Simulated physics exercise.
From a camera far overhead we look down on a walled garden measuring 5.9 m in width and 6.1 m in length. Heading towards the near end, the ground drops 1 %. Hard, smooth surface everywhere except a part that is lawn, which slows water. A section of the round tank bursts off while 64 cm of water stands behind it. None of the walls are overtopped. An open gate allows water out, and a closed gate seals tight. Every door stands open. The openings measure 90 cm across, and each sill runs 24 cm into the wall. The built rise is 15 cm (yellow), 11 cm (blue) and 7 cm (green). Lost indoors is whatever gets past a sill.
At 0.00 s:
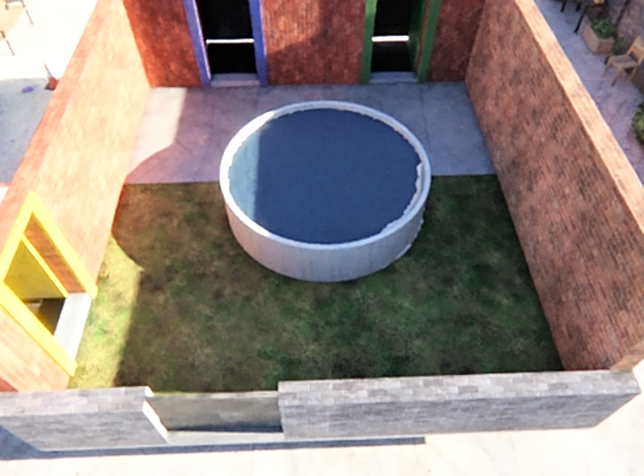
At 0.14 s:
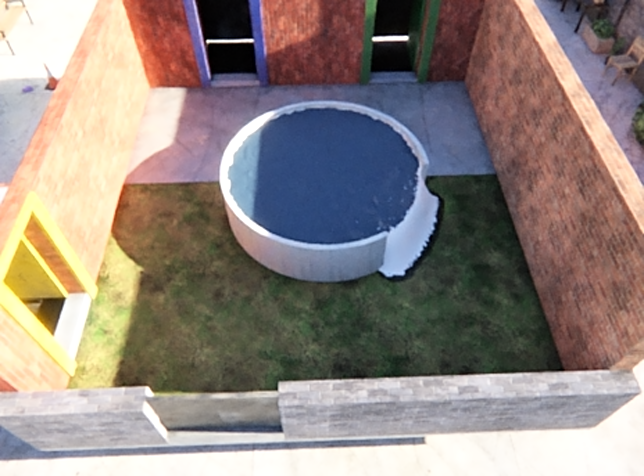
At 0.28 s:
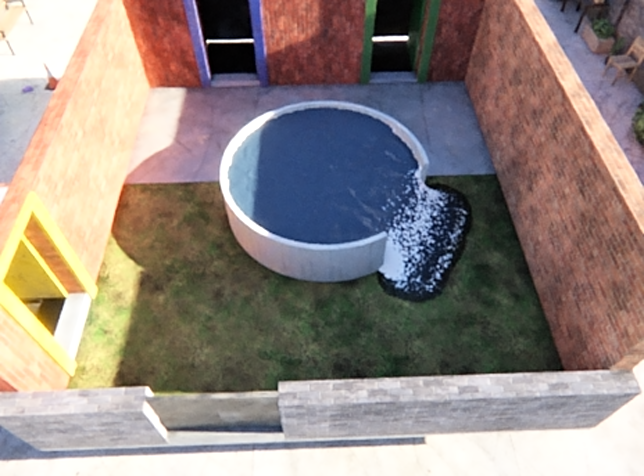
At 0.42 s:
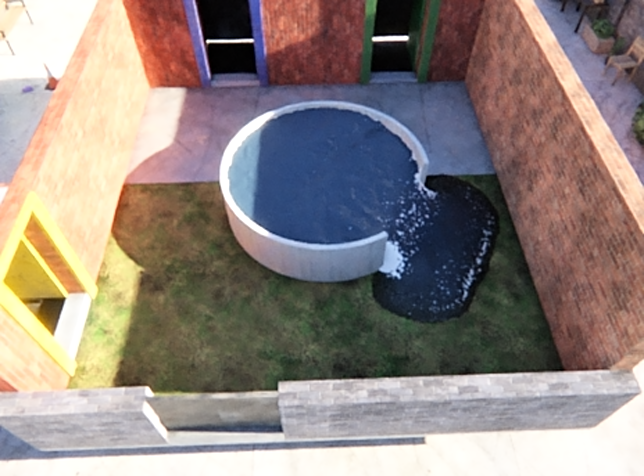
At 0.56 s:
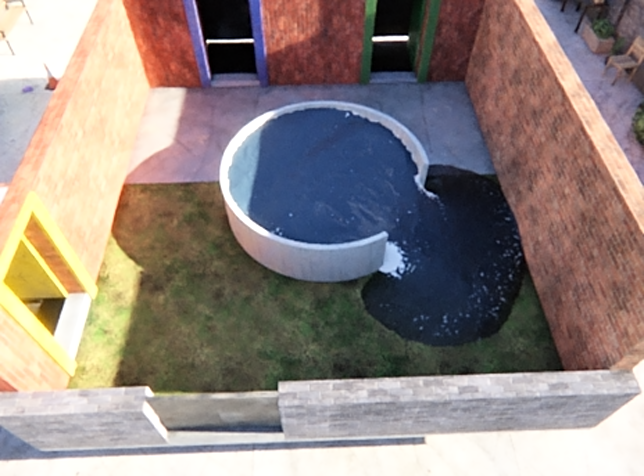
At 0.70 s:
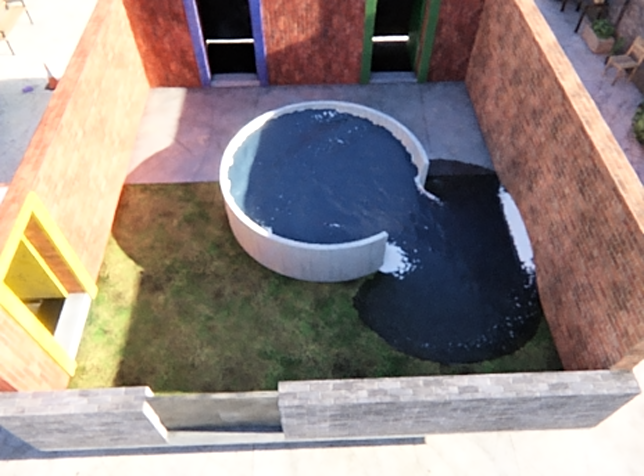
A round, pale tank of dark water stands in a walled garden of brick and grey stone, seen from high above by a still camera. Patchy green lawn covers the near ground below a paved strip, with blue and green doorways behind and a yellow opening at left. The tank's right side breaks open, and water pours out with white foam, spreading across the grass to the right-hand wall.
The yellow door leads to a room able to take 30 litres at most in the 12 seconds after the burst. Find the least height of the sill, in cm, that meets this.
The sill would need to be roughly 13.5 cm high.
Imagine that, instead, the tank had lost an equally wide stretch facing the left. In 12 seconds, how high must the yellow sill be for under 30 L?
Then the minimum is about 13.5 cm.
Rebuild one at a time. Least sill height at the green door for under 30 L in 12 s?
I'd raise green to close to 8.0 cm.
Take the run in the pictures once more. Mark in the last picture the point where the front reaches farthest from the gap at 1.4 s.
Near pixel (564, 401).
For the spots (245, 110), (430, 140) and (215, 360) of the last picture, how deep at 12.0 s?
The three readings, in order, are 13, 6 and 13 cm.
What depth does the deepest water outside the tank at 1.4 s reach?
43 cm.
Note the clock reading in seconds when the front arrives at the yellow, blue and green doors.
Yellow at 4.5 s, blue at 4.5 s, green at 2.8 s.
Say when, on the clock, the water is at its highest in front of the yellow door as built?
At roughly 5.5 s.
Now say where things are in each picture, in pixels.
In the first picture, the round tank at (325, 170) is whole and still, 64 cm deep; the yellow door at (48, 287) is dry.
In the second picture, water pours out at (413, 223) and has run 0.3 m, to (439, 203); about 9 cm deep outside, 64 cm at the back.
In the third picture, the gap is at (413, 226), the front 0.8 m out at (433, 292); the back of the round tank holds 64 cm.
In the fourth picture, water pours out at (413, 227) and has run 1.1 m, to (459, 307); about 9 cm deep outside, 64 cm at the back.
In the fifth picture, the front is at (492, 327), 1.6 m from the gap at (413, 227); 4.2 m2 of floor is wet, 64 cm left at the back.
In the sixth picture, water pours out at (413, 227) and has run 2.0 m, to (533, 322); about 7 cm deep outside, 64 cm at the back; the yellow door at (48, 287), 4.6 m from the gap, is still 3.6 m from the nearest water.
After 1.4 s water covers 20 % of the floor, deepest (43 cm) near (514, 249); it has not reached the yellow door.
After 3.0 s water covers 45 % of the floor, deepest (42 cm) near (564, 401); it has not reached the yellow door.
After 12.0 s water covers 95 % of the floor, deepest (16 cm) near (253, 151); 13 cm at the yellow door, 16 litres in over its 15 cm sill.
At the yellow door as built, the water arrived by 4.4 s and peaked near 20 cm at 5.4 s.
With a sill of 12.5 cm, 50 litres would have come in within the 12 s; with 16.5 cm, 7 litres. So under 30 litres takes about 13.5 cm.
